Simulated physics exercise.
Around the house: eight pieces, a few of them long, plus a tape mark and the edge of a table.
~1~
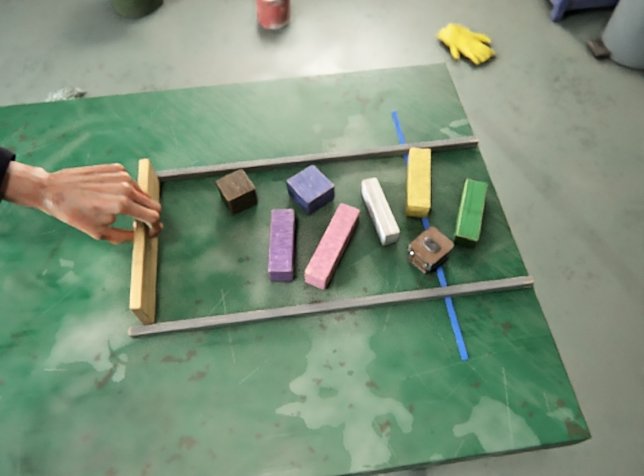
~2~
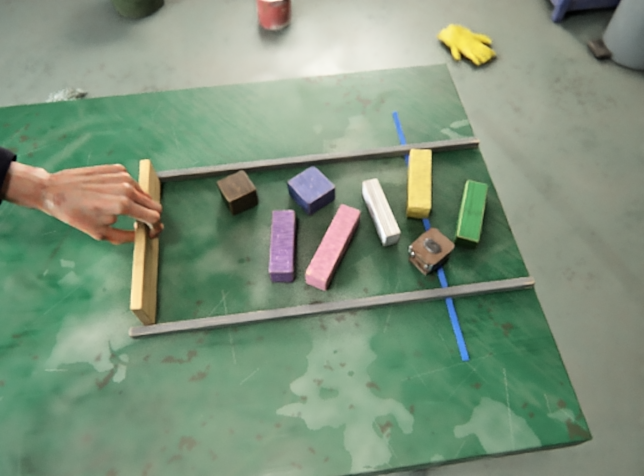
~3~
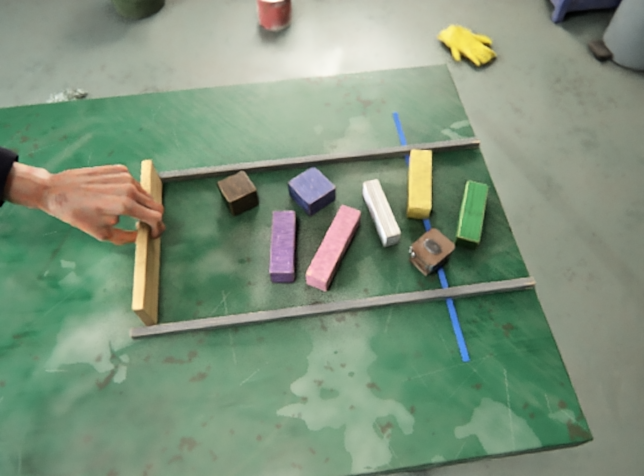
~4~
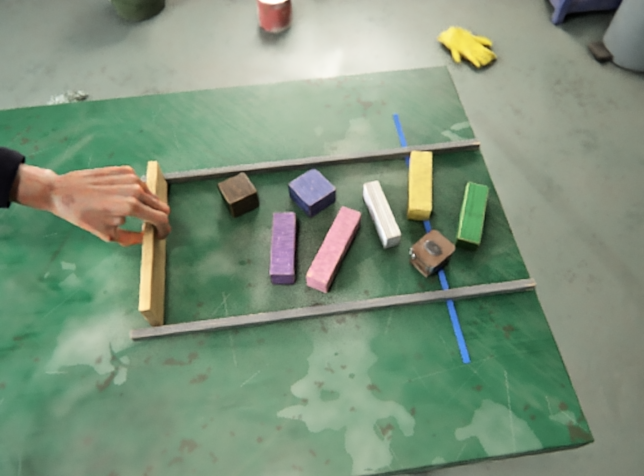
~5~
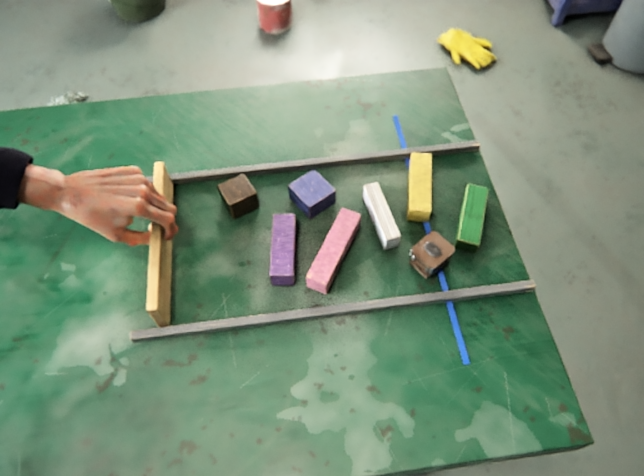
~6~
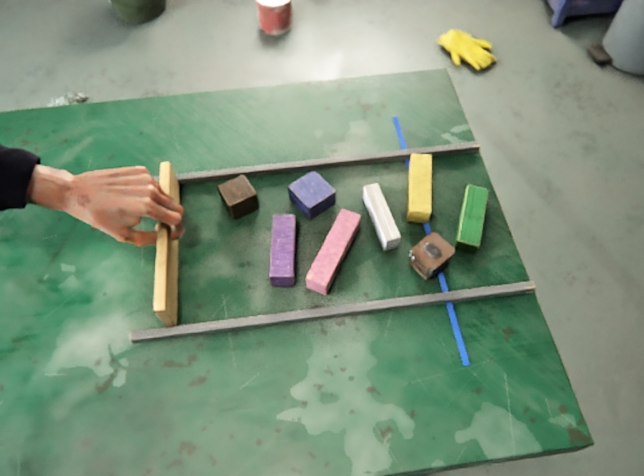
A hand at the left slides an upright wooden board slowly a short way to the right between two grey rails on a worn green tabletop, seen from above at an angle. Between the rails lie dark brown, blue, purple, pink, white, yellow, brown and green blocks, some near a blue tape line, with a yellow glove beyond. The blocks stay in place, untouched, and the view barely shifts.
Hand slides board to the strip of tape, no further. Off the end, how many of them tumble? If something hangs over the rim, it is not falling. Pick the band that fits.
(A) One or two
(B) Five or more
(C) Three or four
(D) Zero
A, one or two.
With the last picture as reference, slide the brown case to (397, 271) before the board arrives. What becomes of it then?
From that start it hangs on.
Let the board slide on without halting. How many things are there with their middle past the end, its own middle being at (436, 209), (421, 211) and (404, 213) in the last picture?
Going through the three places, I get 2, 2 and 0.
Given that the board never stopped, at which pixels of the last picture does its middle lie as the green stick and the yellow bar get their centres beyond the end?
Green stick: (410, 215); yellow bar: (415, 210).
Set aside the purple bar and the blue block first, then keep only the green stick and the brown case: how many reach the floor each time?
First 0, second 0.
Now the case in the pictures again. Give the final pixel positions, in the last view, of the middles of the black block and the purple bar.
Black block: About (431, 179); purple bar: About (442, 231).
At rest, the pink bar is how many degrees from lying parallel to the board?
Roughly 0° out of line.
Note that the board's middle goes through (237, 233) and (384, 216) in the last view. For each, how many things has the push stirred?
Counts: 1 and 8.
A little later, none off yet; green stick at rest near (472, 219); yellow bar at rest near (420, 188); brown case at rest near (431, 256).
Next, none off yet; green stick at rest near (472, 219); yellow bar moving near (429, 187); brown case at rest near (434, 258).
When it is over, the number that fall off is one or two; down, yellow bar and green stick.
